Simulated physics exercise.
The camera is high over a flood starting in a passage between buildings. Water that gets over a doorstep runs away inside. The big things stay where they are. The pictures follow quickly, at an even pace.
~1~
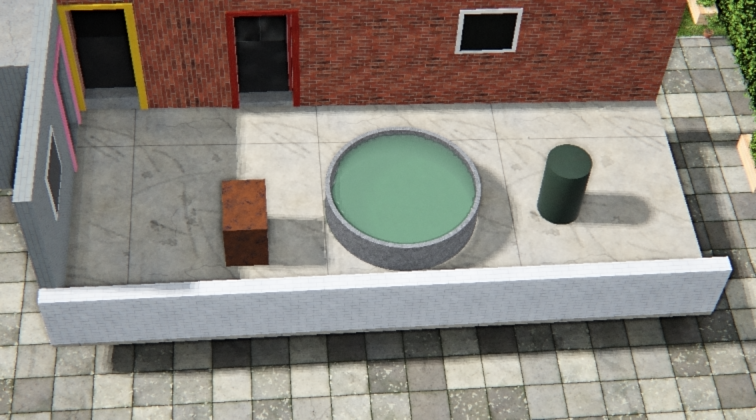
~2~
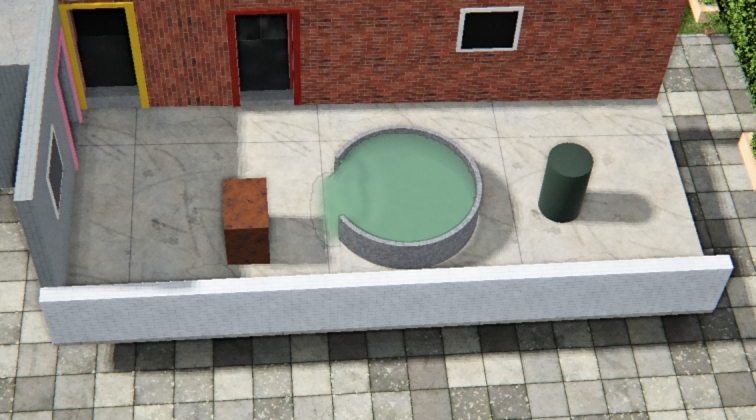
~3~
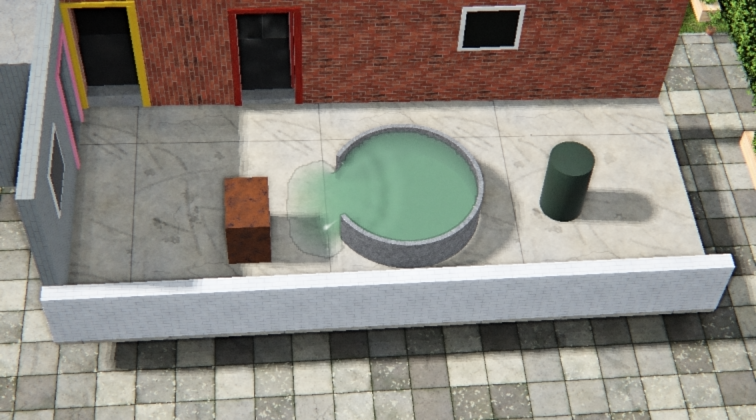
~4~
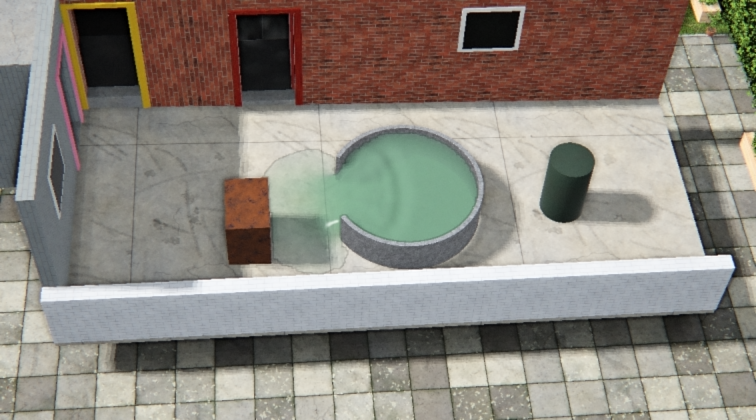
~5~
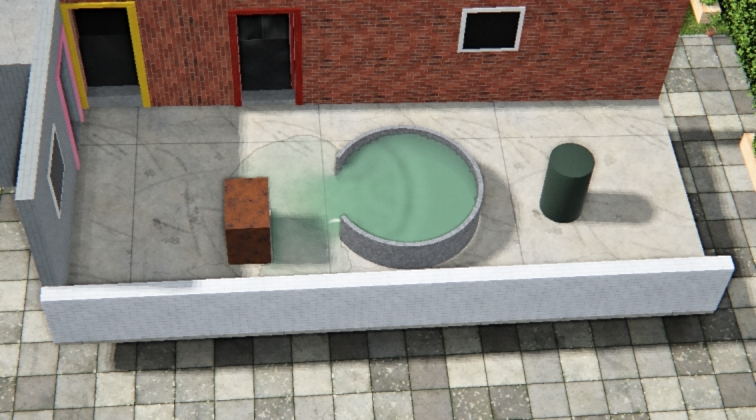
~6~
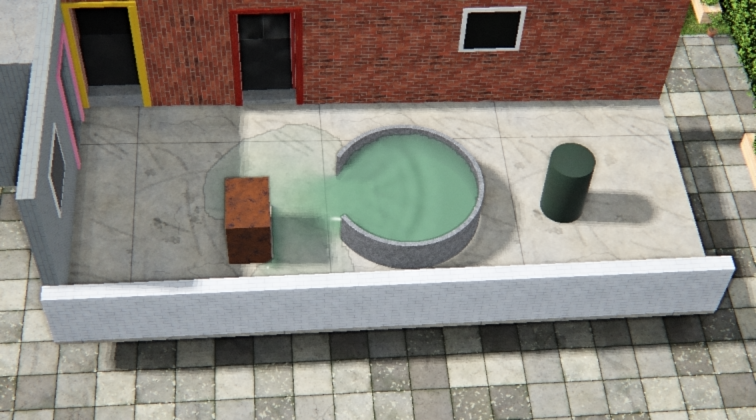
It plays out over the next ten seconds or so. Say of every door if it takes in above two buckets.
One by one: The pink door lets in a lot; the yellow door admits no more than that; the red door admits no more than that.
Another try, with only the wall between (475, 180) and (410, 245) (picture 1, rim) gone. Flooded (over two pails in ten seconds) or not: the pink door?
Then: Pink door lets less in.
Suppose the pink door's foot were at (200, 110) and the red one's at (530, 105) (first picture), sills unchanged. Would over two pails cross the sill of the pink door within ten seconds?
One by one: The pink door passes that mark.
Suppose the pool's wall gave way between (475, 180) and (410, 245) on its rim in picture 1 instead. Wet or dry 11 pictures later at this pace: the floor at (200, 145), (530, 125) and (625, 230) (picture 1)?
As listed: No water, dry, flooded.
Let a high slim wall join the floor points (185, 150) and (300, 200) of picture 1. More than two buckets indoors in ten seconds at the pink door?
The pink door floods.
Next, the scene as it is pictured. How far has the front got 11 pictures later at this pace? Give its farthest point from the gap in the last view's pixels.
I would point to (83, 124).
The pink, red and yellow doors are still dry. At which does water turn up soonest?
That is the one in red.
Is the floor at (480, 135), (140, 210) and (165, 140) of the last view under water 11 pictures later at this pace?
In that order: No water, awash, flooded.
A moment on, water covers 25 % of the floor; the pink door not reached, the yellow door not reached, the red door wet at the sill, nothing in.
Next, water covers 40 % of the floor; the pink door under two buckets in, the yellow door wet at the sill, nothing in, the red door wet at the sill, nothing in.
Then, water covers 55 % of the floor; the pink door over two buckets in, the yellow door wet at the sill, nothing in, the red door wet at the sill, nothing in.
Later, water covers 75 % of the floor; the pink door far over two buckets in, the yellow door wet at the sill, nothing in, the red door under two buckets in.
In the end, water covers 85 % of the floor; the pink door far over two buckets in, the yellow door wet at the sill, nothing in, the red door under two buckets in.
